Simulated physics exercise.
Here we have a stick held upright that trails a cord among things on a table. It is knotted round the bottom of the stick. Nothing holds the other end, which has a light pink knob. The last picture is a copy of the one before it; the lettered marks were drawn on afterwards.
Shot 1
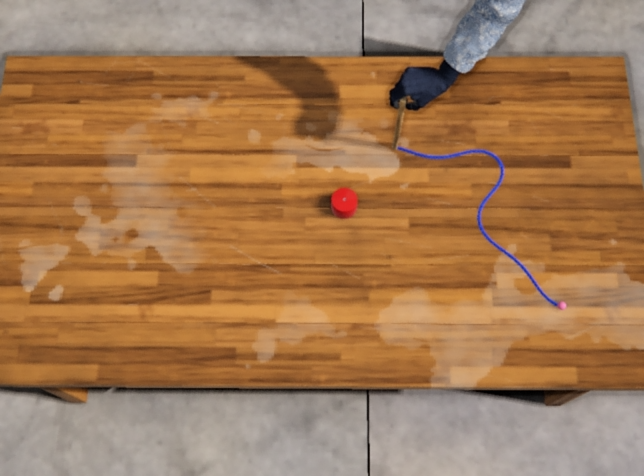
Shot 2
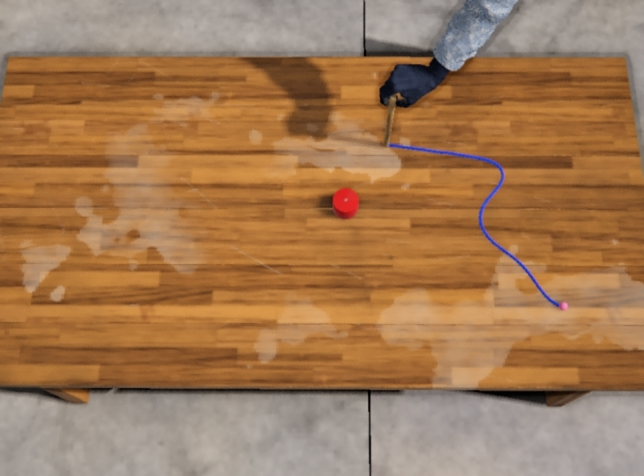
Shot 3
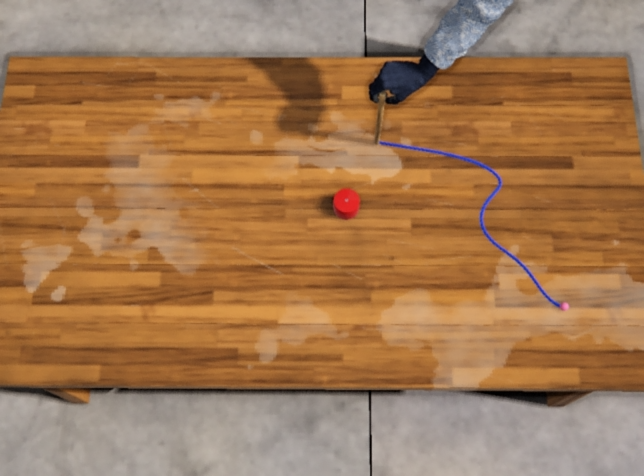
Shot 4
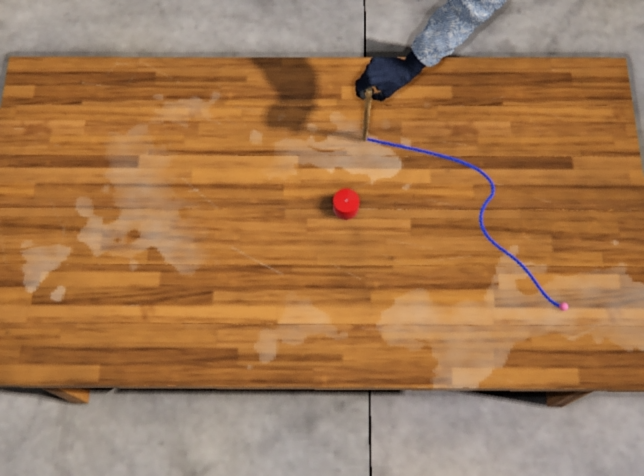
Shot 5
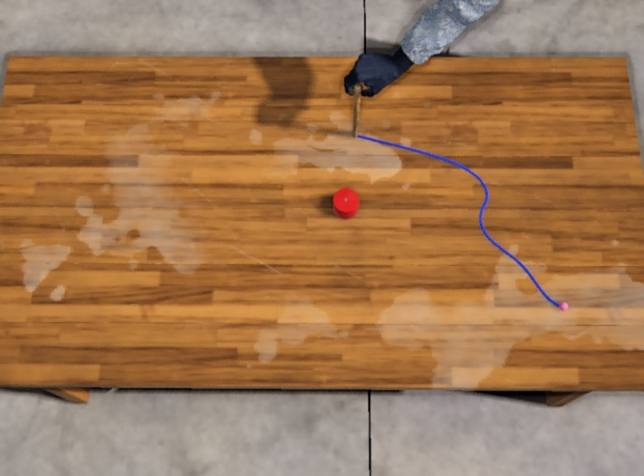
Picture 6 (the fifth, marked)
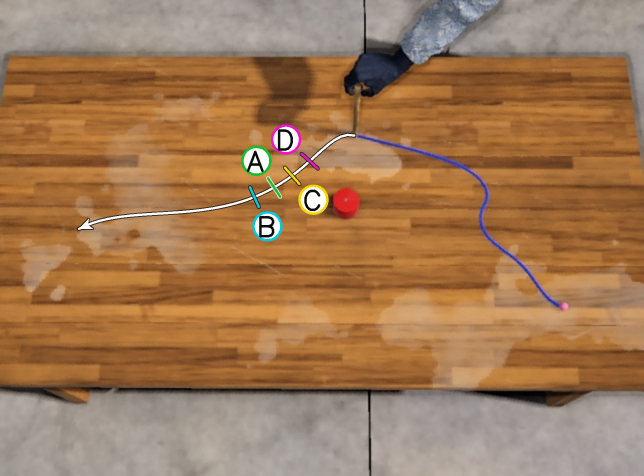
A red pot sits near the middle of a wooden table with pale, worn patches, seen from above on a grey slab floor. A dark-gloved hand in a grey sleeve reaches over the far edge, holding an upright stick tied to a blue cord that winds right to a light pink end. The hand moves the stick steadily left, drawing the cord's upper bends straighter while its pink end and the pot stay put.
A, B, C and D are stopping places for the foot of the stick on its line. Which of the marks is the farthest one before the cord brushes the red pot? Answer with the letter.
It can go as far as A.
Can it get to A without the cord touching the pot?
Yes.
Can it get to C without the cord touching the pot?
Yes.
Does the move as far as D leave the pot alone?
Yes.
On the marked copy, A at (274, 188); B at (254, 197); C at (292, 176); D at (310, 161); the route from (355, 136) via (226, 206) to (79, 229).
Following A. Soon after the start, foot of the stick (324, 149), middle of the cord (462, 195), free end (563, 306).
Later, foot of the stick (299, 171), middle of the cord (446, 201), free end (558, 304).
In the end, foot of the stick (274, 188), middle of the cord (425, 206), free end (548, 294); nothing has been touched.
As for the rest, B brings the cord against the pot; C is safe but short; D is safe but short.
